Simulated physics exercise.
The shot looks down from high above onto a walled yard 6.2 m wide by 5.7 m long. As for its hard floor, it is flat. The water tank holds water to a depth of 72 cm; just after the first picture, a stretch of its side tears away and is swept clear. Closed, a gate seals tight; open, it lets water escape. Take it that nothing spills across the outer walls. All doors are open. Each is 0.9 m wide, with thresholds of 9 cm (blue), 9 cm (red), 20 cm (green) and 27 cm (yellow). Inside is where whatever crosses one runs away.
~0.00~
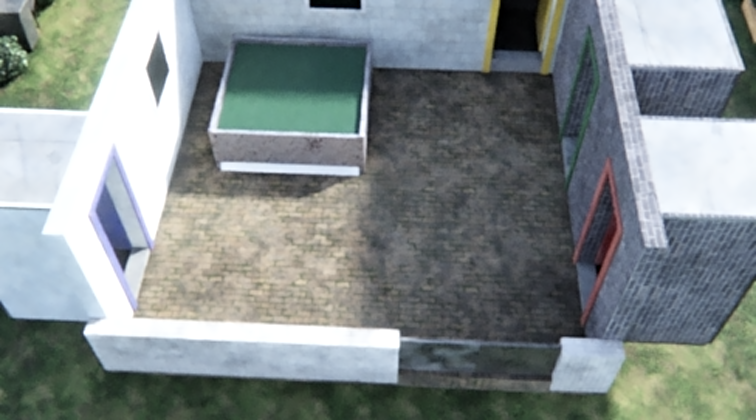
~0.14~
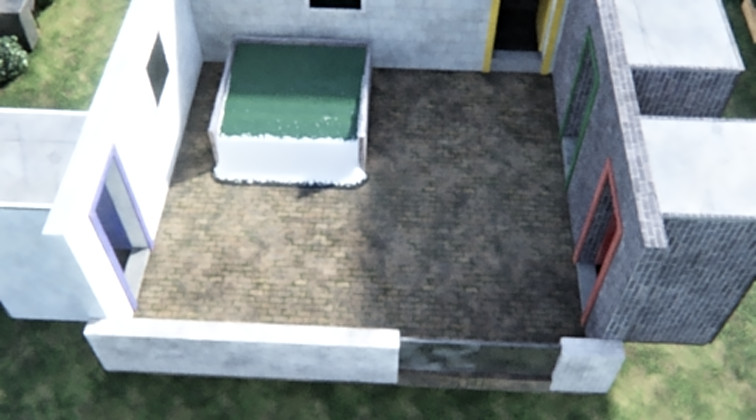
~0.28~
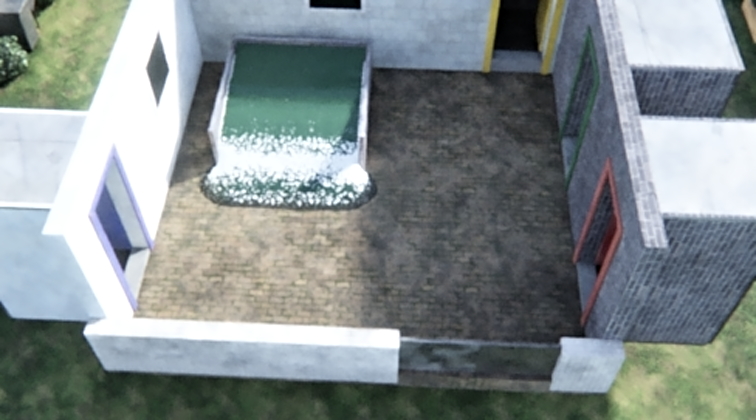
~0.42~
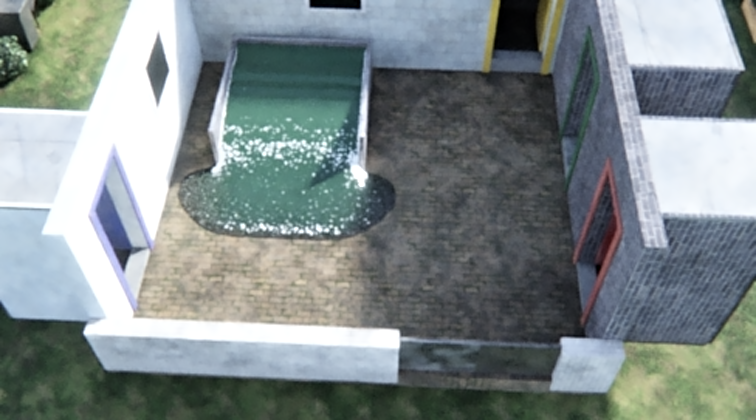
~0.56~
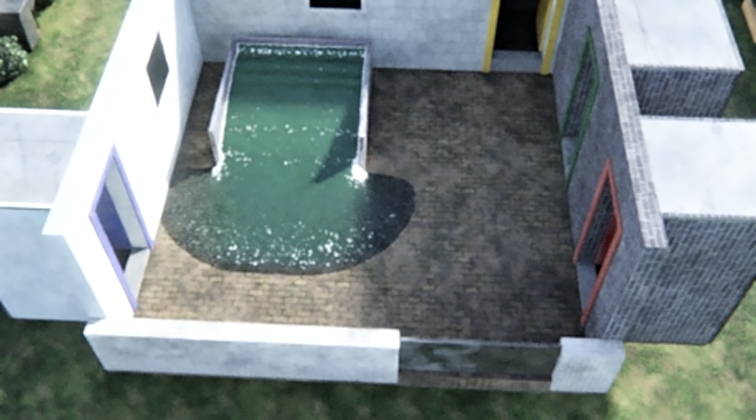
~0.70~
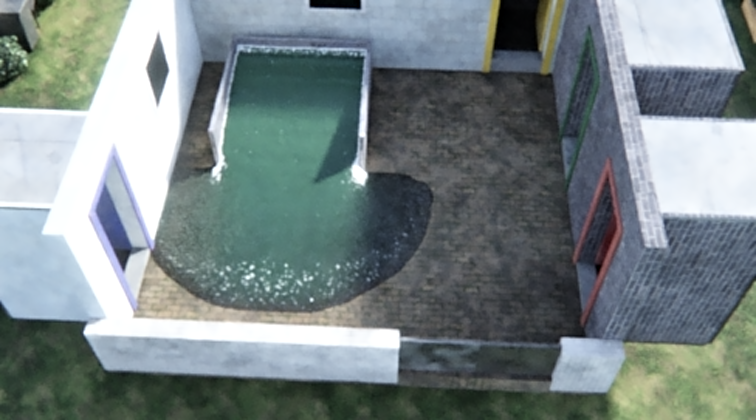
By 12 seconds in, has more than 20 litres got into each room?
My prediction: The blue door breaches the limit; the red door breaches the limit; the green door never breaches the limit; the yellow door never breaches the limit.
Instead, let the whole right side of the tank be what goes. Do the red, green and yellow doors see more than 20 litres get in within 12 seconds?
Then: Red over, green over, yellow over.
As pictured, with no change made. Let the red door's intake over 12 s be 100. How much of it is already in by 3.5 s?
Estimate: Around 15 per cent.
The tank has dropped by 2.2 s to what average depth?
Mean depth: About 23 cm.
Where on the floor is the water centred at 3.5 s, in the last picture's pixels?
The water is centred near (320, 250).
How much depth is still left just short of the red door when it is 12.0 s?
Roughly 9.5 centimetres.
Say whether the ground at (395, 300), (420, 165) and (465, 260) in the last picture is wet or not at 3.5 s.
In that order: Under water, not reached, flooded.
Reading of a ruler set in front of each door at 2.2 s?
You'd see blue at 23 cm, red at 0 cm, green at 0 cm and yellow at 0 cm.
After 1.4 s water covers 45 % of the floor and is deepest (42 cm) near (125, 345); blue door 13 cm at the sill, 0 L in, red door not reached, green door not reached, yellow door not reached.
After 2.2 s water covers 50 % of the floor and is deepest (48 cm) near (125, 345); blue door 23 cm at the sill, 12 L in, red door not reached, green door not reached, yellow door not reached.
After 3.5 s water covers 55 % of the floor and is deepest (32 cm) near (561, 365); blue door 22 cm at the sill, 138 L in, red door 23 cm at the sill, 29 L in, green door not reached, yellow door not reached.
After 7.0 s water covers 95 % of the floor and is deepest (20 cm) near (553, 90); blue door 8 cm at the sill, 203 L in, red door 14 cm at the sill, 181 L in, green door 9 cm at the sill, 0 L in, yellow door 18 cm at the sill, 0 L in.
After 12.0 s water covers 100 % of the floor and is deepest (13 cm) near (315, 67); blue door 6 cm at the sill, 204 L in, red door 10 cm at the sill, 196 L in, green door 10 cm at the sill, 0 L in, yellow door 12 cm at the sill, 0 L in.
